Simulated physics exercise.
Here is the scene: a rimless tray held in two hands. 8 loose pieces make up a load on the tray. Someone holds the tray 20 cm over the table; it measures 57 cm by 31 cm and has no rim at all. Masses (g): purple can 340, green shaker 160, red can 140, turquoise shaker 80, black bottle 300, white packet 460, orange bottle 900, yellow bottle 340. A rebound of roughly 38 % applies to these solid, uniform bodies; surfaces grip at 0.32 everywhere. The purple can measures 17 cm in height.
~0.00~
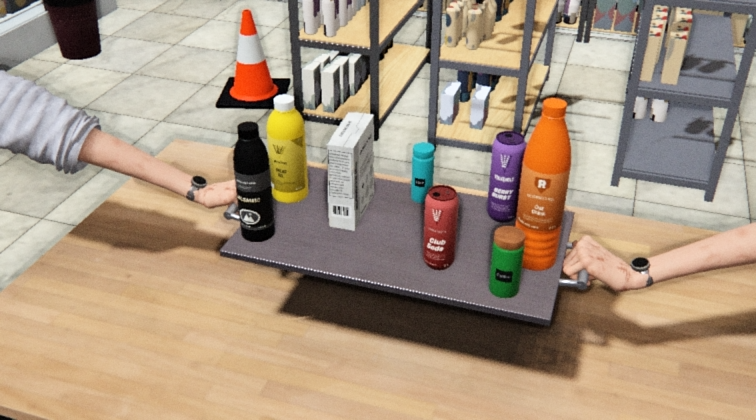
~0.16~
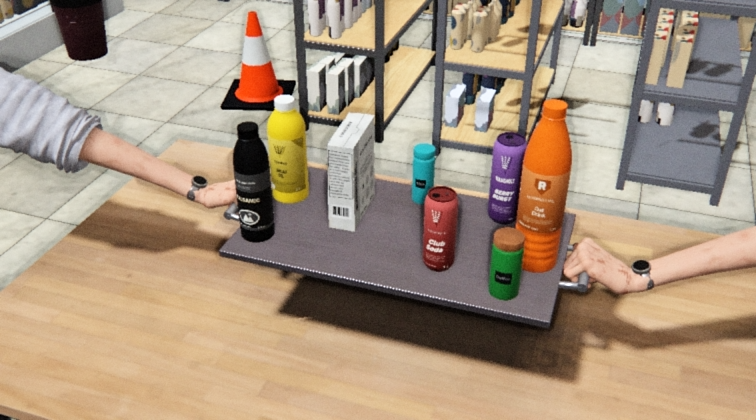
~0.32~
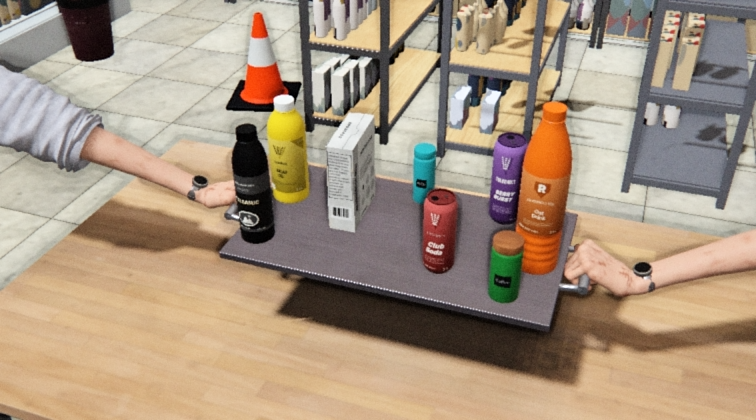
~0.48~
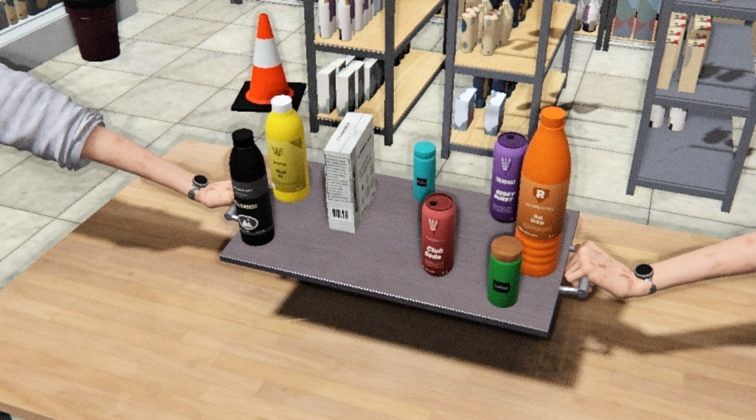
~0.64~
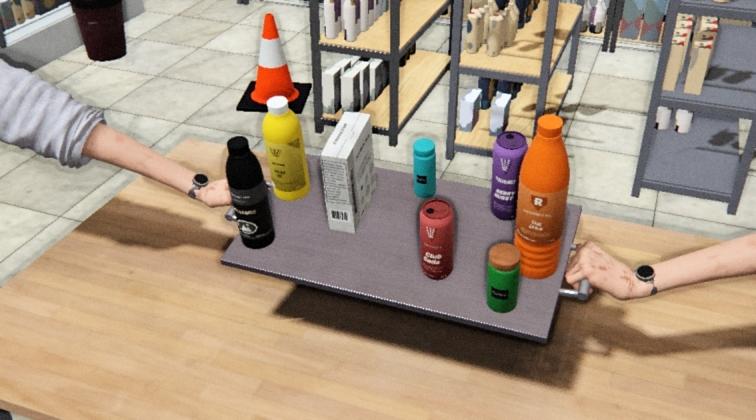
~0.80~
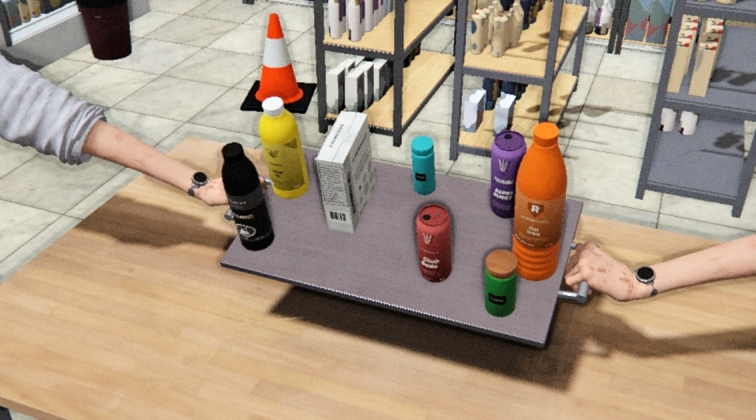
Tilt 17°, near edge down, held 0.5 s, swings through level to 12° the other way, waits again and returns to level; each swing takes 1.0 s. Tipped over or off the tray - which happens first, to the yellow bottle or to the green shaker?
Second.
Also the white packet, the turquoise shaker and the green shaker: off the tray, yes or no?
Once it all settles, the white packet stays on its surface, the turquoise shaker stays on its surface and the green shaker leaves its surface.
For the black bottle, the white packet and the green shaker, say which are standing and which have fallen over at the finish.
Final state - black bottle: Goes over; white packet: Remains on its base; green shaker: Goes over.
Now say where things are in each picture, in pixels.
Tray level; yellow bottle (287, 148); green shaker (507, 262), in the first frame.
Tray level; turquoise shaker (424, 174); black bottle (253, 182), in the second frame.
Tray at 2°, near edge down; white packet (352, 172); orange bottle (544, 189), in the third frame.
Tray at 5°, near edge down; purple can (508, 179); red can (439, 236), in the fourth frame.
Tray at 10°, near edge down; turquoise shaker (425, 169); black bottle (248, 193), in the fifth frame.
Tray at 14°, near edge down; yellow bottle (283, 147); green shaker (501, 284), in the sixth frame.
After 1.80 s, tray at 15°, near edge down; green shaker, black bottle and orange bottle now off the tray.
After 2.20 s, tray at 3°, far edge down.
In the end (4.5 s), off the tray, green shaker, black bottle and orange bottle; the other 5 under 5 cm from the start. At the end, from the last picture's camera, yellow bottle near (289, 146). Yellow bottle was never lost; green shaker went at 1.48 s.
